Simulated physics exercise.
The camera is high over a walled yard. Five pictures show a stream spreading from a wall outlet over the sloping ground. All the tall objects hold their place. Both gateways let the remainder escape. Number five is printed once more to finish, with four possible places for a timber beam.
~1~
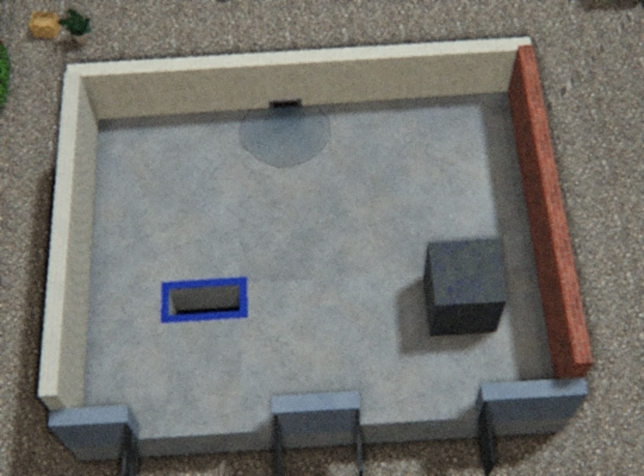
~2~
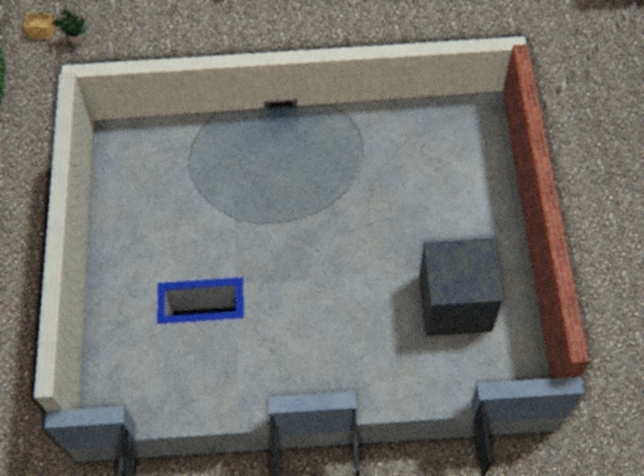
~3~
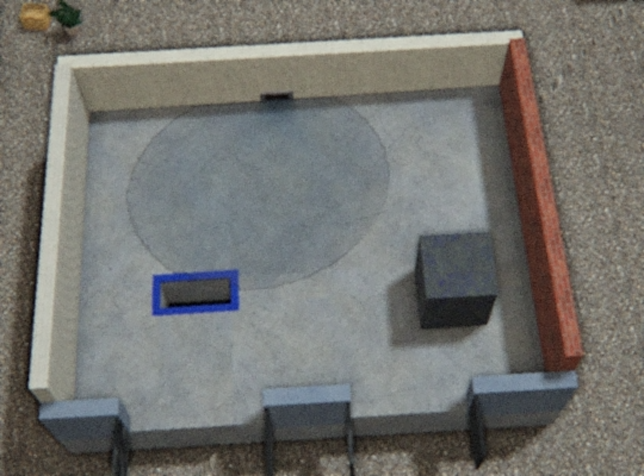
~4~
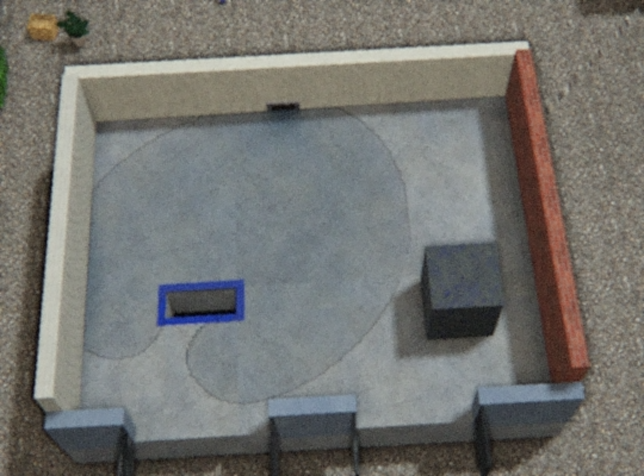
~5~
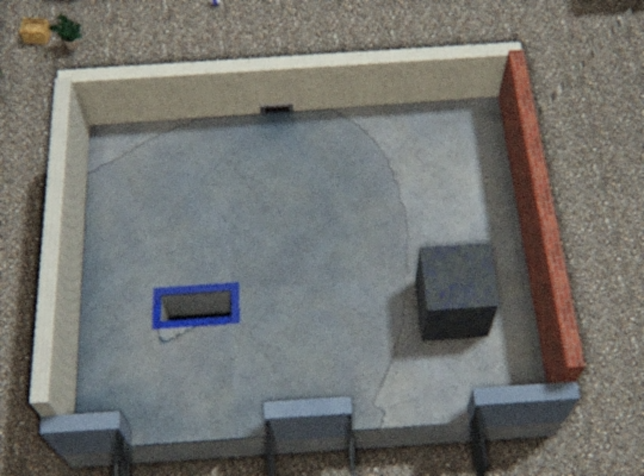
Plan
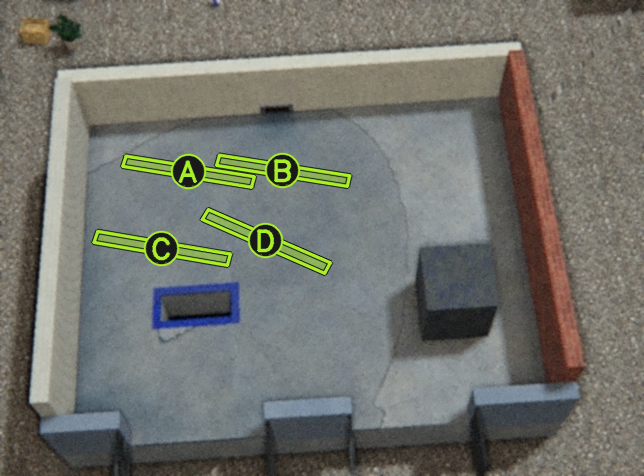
Water spreads from the back wall across the walled yard, surrounding the blue-edged drain pit.
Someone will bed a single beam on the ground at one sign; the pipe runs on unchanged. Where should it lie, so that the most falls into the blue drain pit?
Use spot A.
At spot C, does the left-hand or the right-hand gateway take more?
More leaves on the left.
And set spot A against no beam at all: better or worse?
Spot A is worse.
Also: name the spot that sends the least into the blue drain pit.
D it is.
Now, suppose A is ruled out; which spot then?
It is C.
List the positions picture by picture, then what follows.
Outfall at (285, 103); blue drain pit at (204, 300); open gate at (207, 419); open gate at (417, 405); water covers 4 % of the ground and shows as far out as (307, 156); blue drain pit still dry.
Water covers 14 % of the ground and shows as far out as (261, 217); blue drain pit still dry.
Water covers 30 % of the ground and shows as far out as (235, 284); blue drain pit still dry.
Water covers 51 % of the ground and shows as far out as (88, 335); blue drain pit taking water.
63 % of the ground is wet; blue drain pit taking water.
On the marked copy, A from (124, 161) to (252, 181); B from (218, 160) to (348, 181); C from (95, 236) to (228, 259); D from (205, 214) to (327, 268).
Choosing A, about 20 % of the stream runs into the blue drain pit, about 80 % out by the gates.
Choosing B, about 6 % of the stream runs into the blue drain pit, about 94 % out by the gates.
Choosing C, about 14 % of the stream runs into the blue drain pit, about 84 % out by the gates.
Choosing D, about 2 % of the stream runs into the blue drain pit, about 98 % out by the gates.
